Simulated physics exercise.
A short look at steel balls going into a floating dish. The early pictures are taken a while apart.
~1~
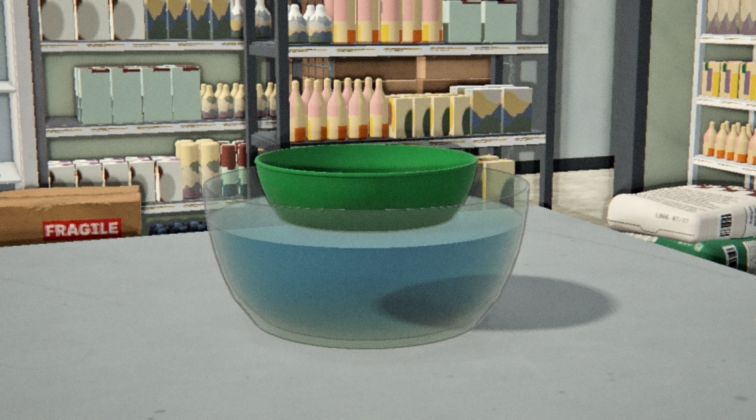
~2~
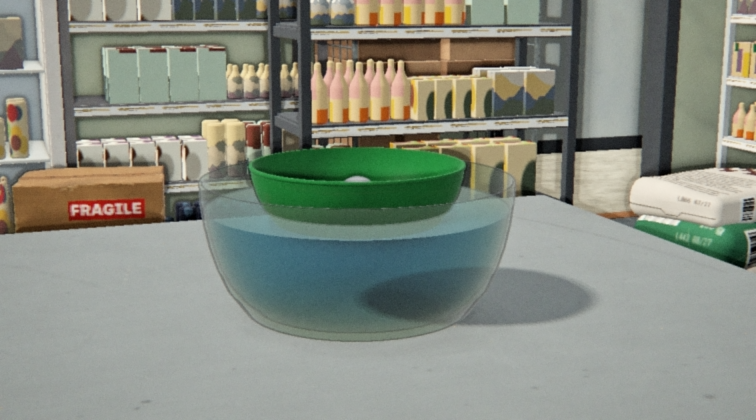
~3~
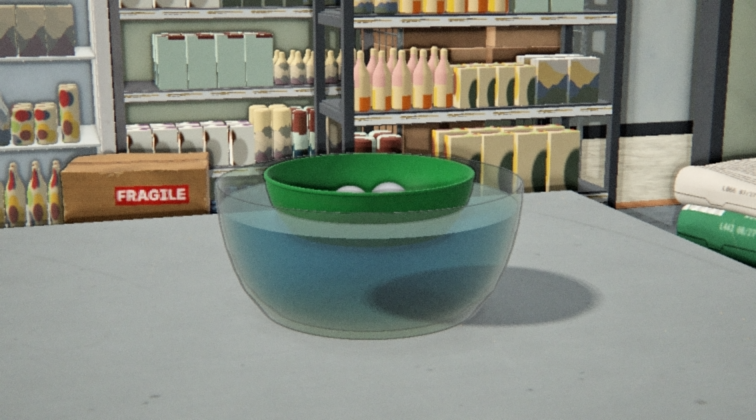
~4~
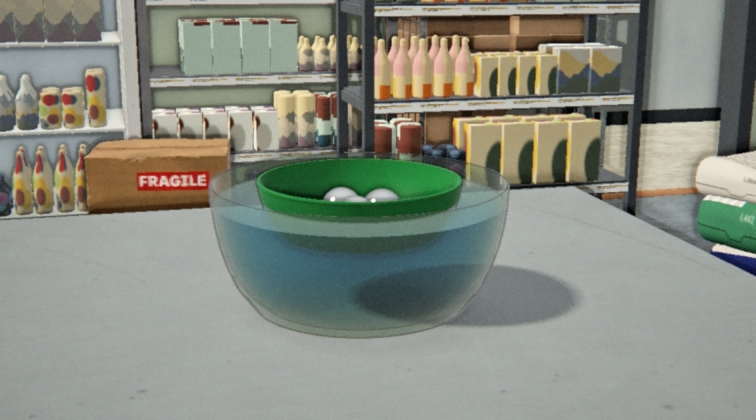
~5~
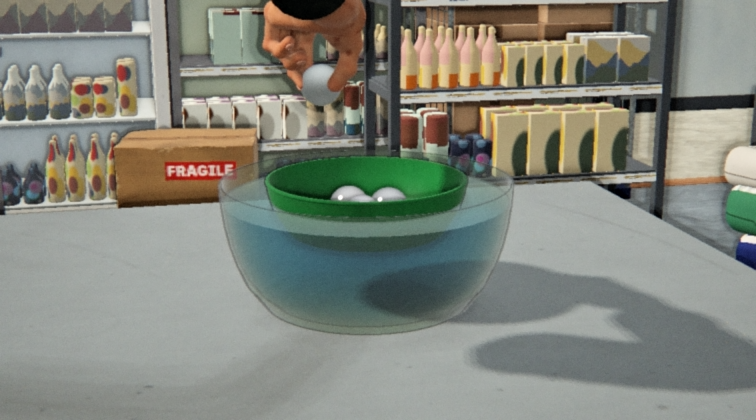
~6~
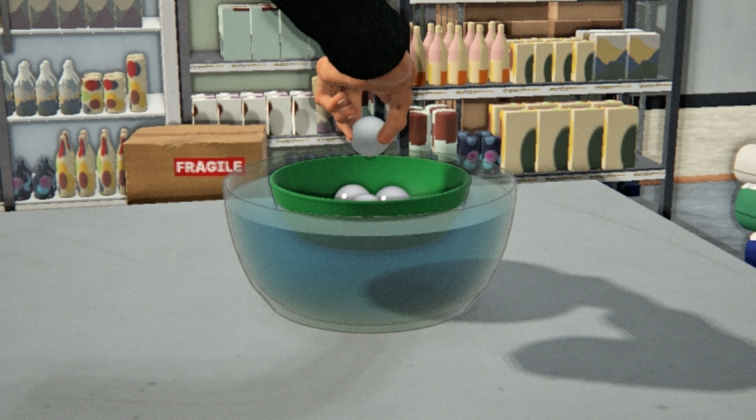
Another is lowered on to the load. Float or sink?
It stays afloat.
Shortly, the steel ball is in and the dish dips.
Then, it steadies; about a fifth of its side above the surface.
At the finish, the dish floats; about a fifth of its side above the surface.
